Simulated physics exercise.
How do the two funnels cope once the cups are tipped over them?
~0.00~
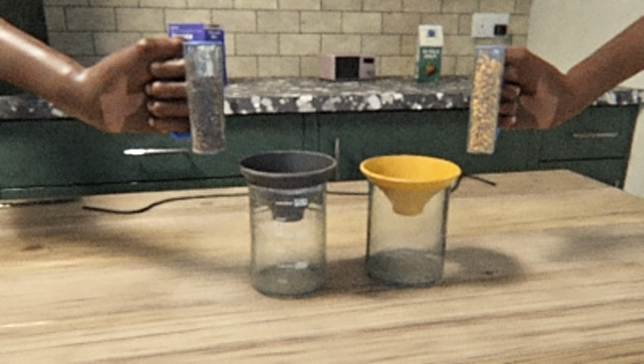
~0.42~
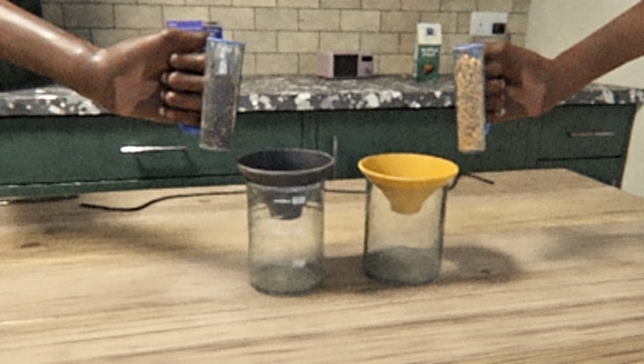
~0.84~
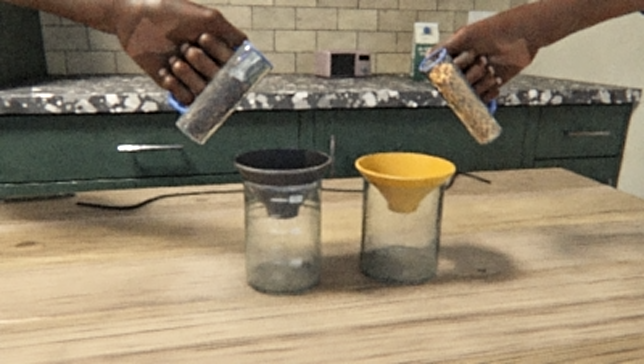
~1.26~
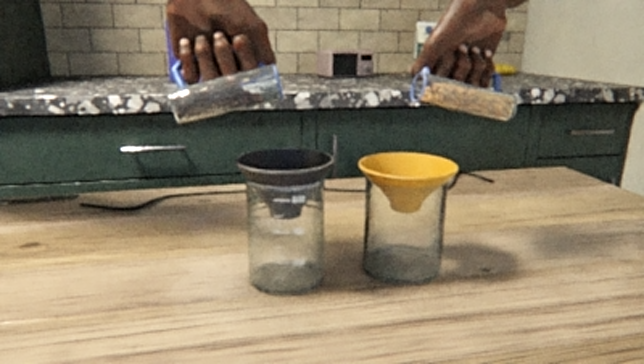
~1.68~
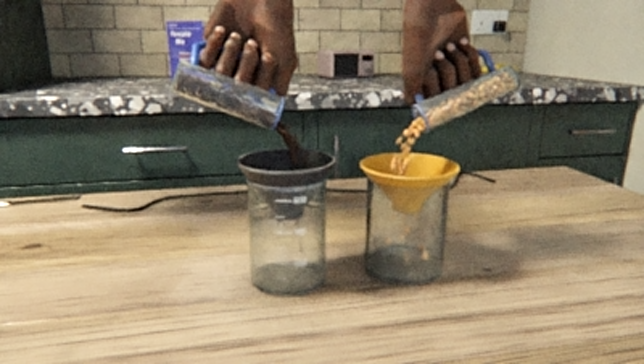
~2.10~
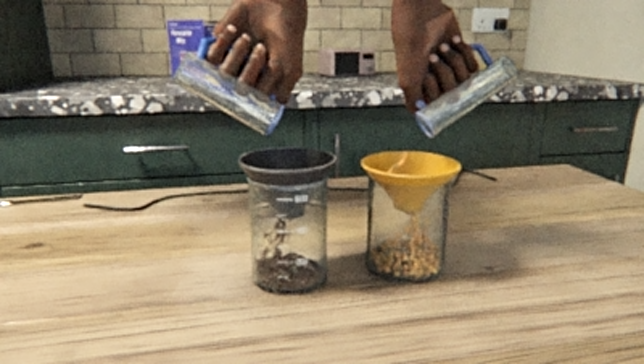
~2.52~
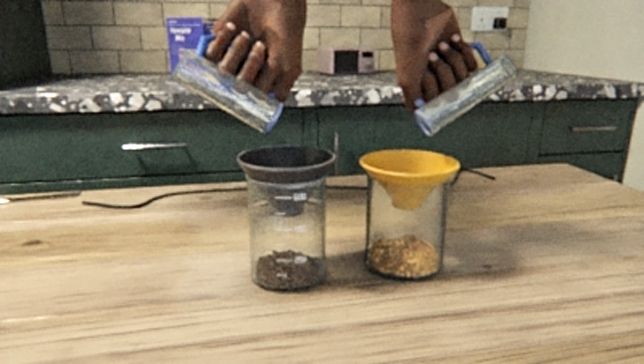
Both funnels let everything through, so the dark grains end up in the left jar and the golden ones in the right jar.
